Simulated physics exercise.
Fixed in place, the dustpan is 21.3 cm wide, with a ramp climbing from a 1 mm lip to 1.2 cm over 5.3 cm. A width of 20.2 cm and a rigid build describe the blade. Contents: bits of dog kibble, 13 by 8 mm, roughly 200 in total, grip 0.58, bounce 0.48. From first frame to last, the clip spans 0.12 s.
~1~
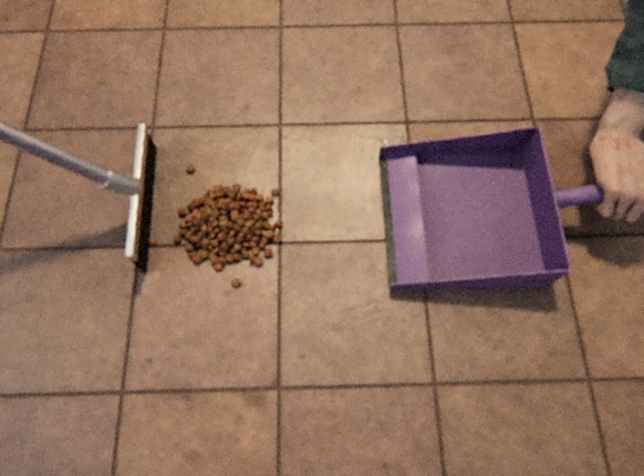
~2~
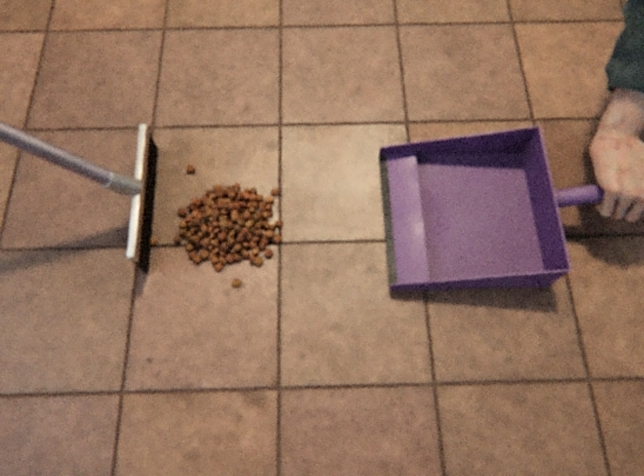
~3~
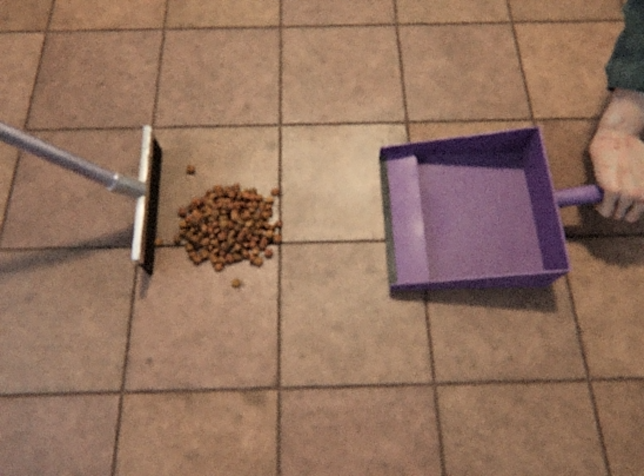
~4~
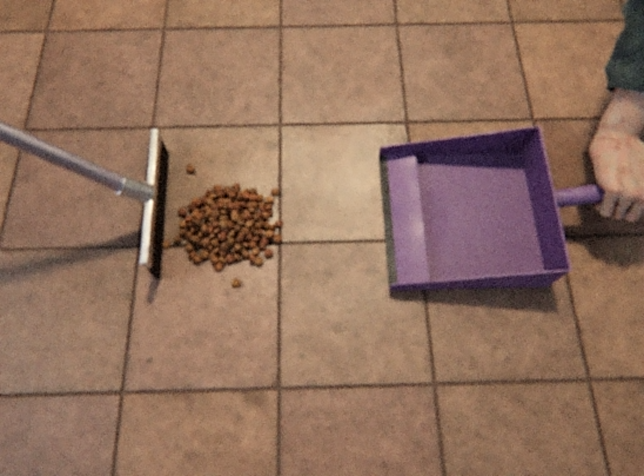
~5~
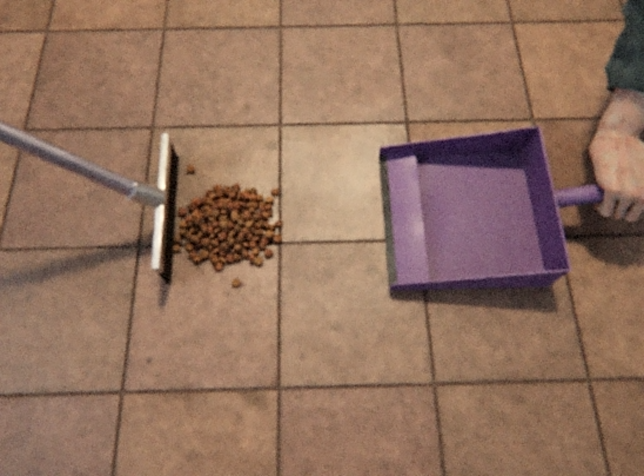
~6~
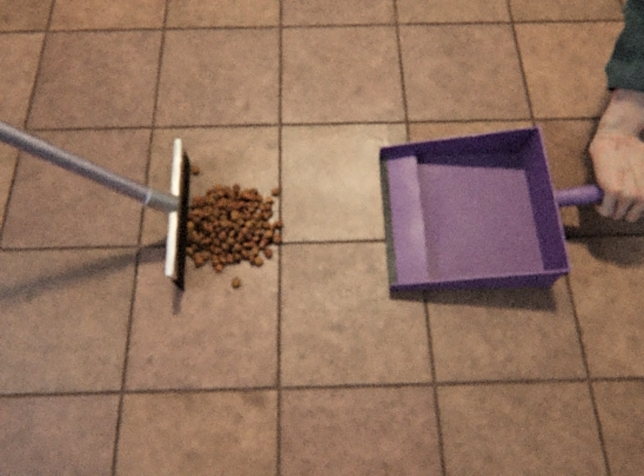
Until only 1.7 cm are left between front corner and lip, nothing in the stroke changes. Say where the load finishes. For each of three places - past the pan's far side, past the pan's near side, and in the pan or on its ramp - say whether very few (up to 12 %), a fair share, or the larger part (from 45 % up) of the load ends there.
Far side: Very few, near side: A fair share, pan: A fair share.
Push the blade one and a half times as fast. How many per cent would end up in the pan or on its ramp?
About 45 per cent.
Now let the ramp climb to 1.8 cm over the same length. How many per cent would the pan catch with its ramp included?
Something like 30 per cent, ramp included.
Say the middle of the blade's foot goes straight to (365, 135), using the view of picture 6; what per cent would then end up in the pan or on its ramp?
Some 25 per cent.
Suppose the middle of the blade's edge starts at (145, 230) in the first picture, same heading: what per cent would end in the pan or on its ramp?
It would come to about 15 in a hundred.
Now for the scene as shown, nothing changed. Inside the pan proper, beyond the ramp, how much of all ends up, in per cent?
Around 10 percent.
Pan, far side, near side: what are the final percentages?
The far side gets 5, the near side 25 and the pan 35.
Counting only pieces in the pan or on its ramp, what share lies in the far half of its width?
About 10 %.
Then, 0.17 s after the last picture, middle of the blade 15 cm from the lip; 0 % over the lip, far side 0 %, near side 5 %.
Then, 0.27 s after the last picture, middle of the blade 6 cm from the lip; 0 % over the lip, far side 0 %, near side 20 %.
Then, 0.52 s after the last picture, middle of the blade 2 cm from the lip; 35 % over the lip, far side 0 %, near side 25 %.
In the end, far side 5 %, near side 25 %, pan 35 %, in front of the lip or behind the blade 35 %.
